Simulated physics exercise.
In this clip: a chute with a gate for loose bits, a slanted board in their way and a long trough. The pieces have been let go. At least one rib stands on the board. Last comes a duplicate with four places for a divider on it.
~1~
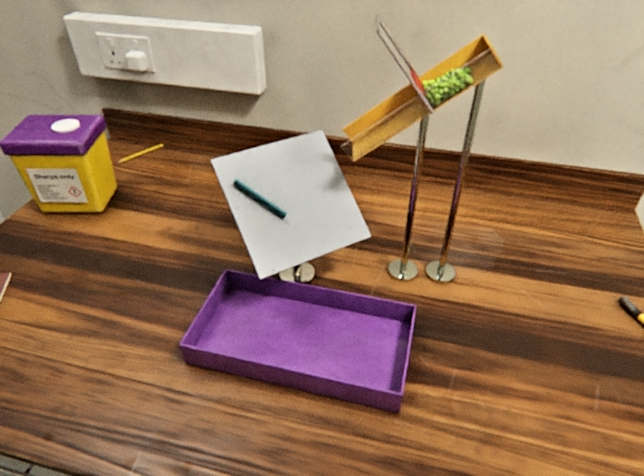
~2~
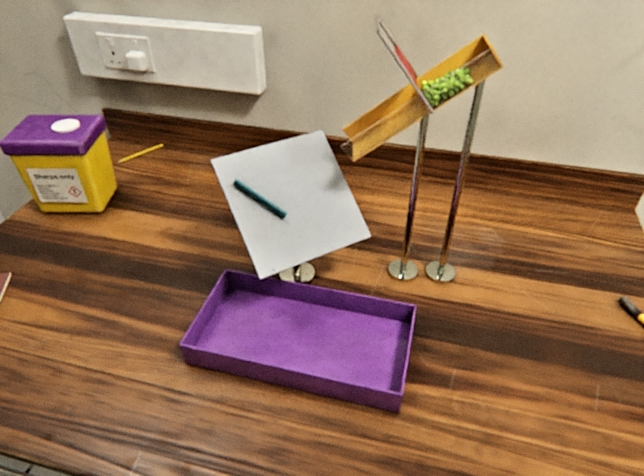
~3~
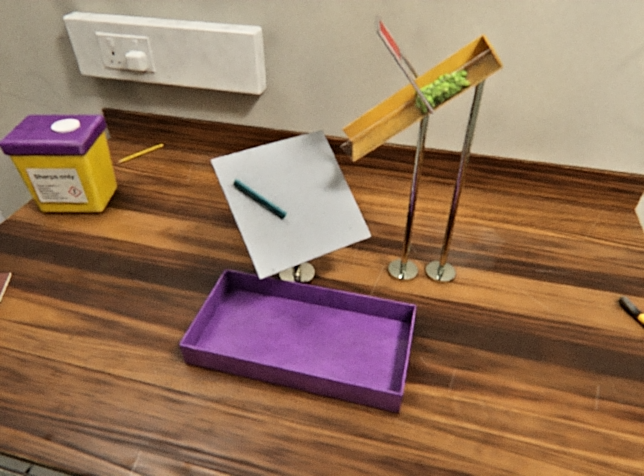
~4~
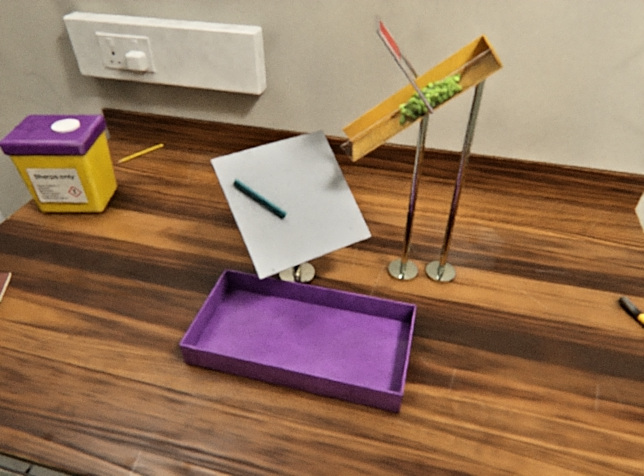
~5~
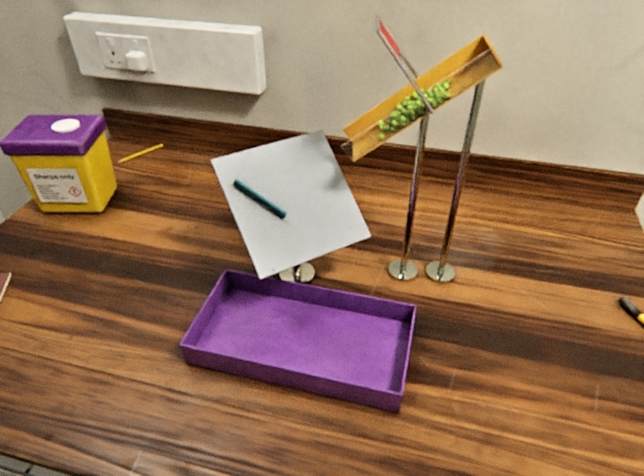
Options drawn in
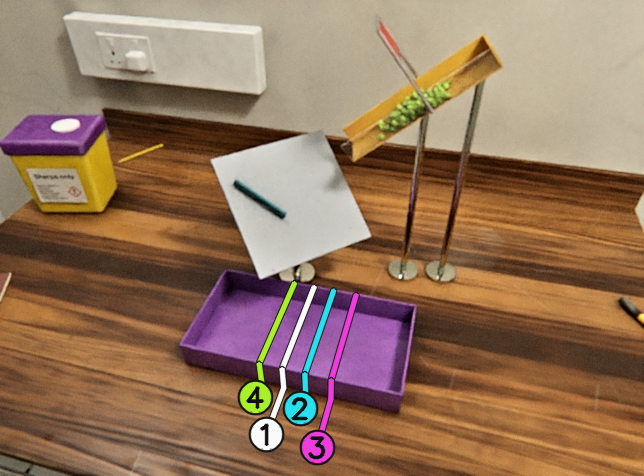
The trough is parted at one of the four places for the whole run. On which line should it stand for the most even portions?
2 works best here.
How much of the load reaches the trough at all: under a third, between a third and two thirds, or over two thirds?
It is over two thirds.
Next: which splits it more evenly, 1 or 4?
It is 1.
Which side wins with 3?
Left.
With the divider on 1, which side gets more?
More lands on the right.
On the marked copy, line 1 crosses the front rim at (282, 367); line 2 crosses the front rim at (305, 372); line 3 crosses the front rim at (331, 378); line 4 crosses the front rim at (259, 362).
With 1, of what is caught, roughly a quarter on the left of the divider, the larger part on the right.
With 2, of what is caught, roughly half on the left of the divider, roughly half on the right.
With 3, of what is caught, the larger part on the left of the divider, about a tenth on the right.
With 4, of what is caught, just a few on the left of the divider, almost all on the right.
